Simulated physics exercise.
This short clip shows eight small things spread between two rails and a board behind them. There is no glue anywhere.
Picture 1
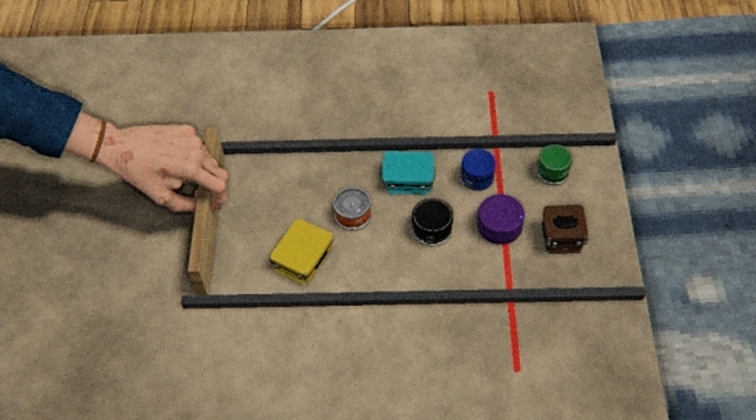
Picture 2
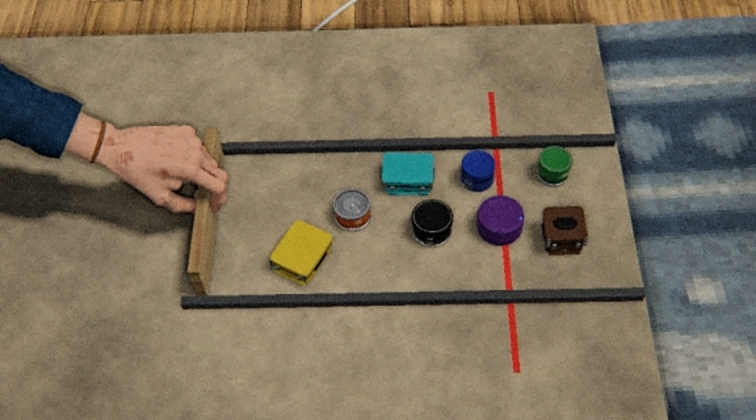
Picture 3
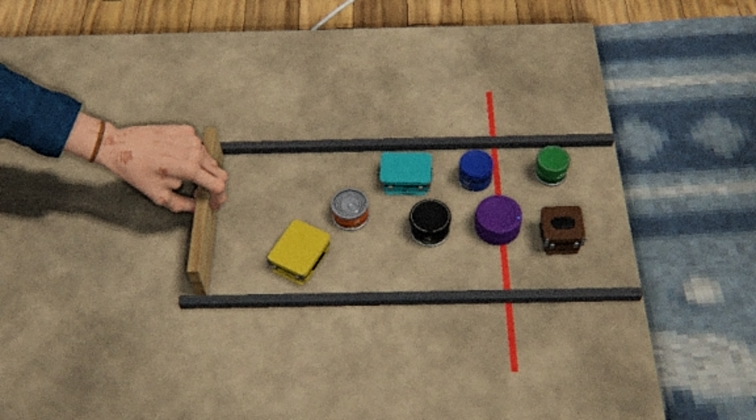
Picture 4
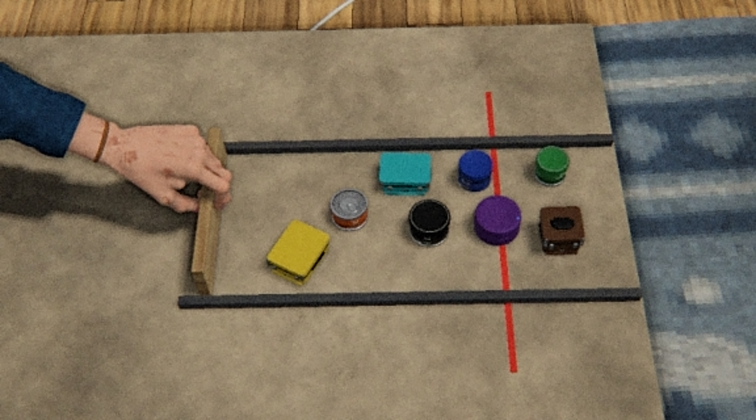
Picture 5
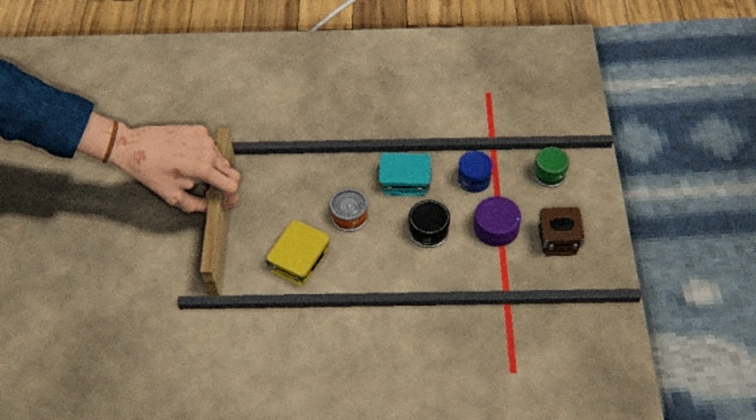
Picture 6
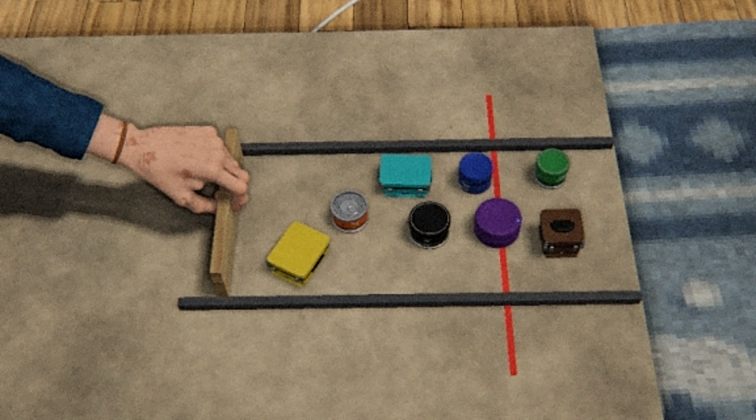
A hand held a wooden board upright between two dark rails, then slid it slightly to the right, while the eight small, colourful things spread out in front of it stayed where they were.
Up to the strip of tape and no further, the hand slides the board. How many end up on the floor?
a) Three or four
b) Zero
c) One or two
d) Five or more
(b) Zero.
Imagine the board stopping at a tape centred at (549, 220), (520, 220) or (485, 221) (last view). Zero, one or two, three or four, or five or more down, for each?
In order: 1 or 2, not one, none at all.
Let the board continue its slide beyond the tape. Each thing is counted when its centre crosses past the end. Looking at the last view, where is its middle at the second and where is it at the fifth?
I'd put it close to (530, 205) and later close to (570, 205).
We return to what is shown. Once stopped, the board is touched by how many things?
The count in contact is 3.
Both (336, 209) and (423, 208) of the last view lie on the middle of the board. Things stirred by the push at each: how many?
The first number is 2, the next one 7.
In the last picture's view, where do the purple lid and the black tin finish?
Purple lid: (601, 206); black tin: (561, 217).
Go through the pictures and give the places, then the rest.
In the first frame, green tin (555, 165); brown case (564, 230); purple lid (501, 219); board (207, 210); tape (503, 217).
In the second frame, brown case (563, 231); yellow case (303, 254).
In the third frame, purple lid (498, 220); orange pot (350, 210).
In the fourth frame, green tin (551, 167); turquoise case (405, 174).
In the fifth frame, brown case (560, 232); black tin (429, 224).
In the sixth frame, green tin (552, 169); brown case (561, 234); purple lid (498, 223); board (228, 211); tape (500, 221).
Soon after, none off yet; green tin at rest near (552, 169); brown case at rest near (561, 234); purple lid at rest near (498, 223).
After that, none off yet; green tin moving near (559, 168); brown case displaced about its own width near (601, 241); purple lid displaced about its own width near (568, 216).
In the end, the number that fall off is zero.
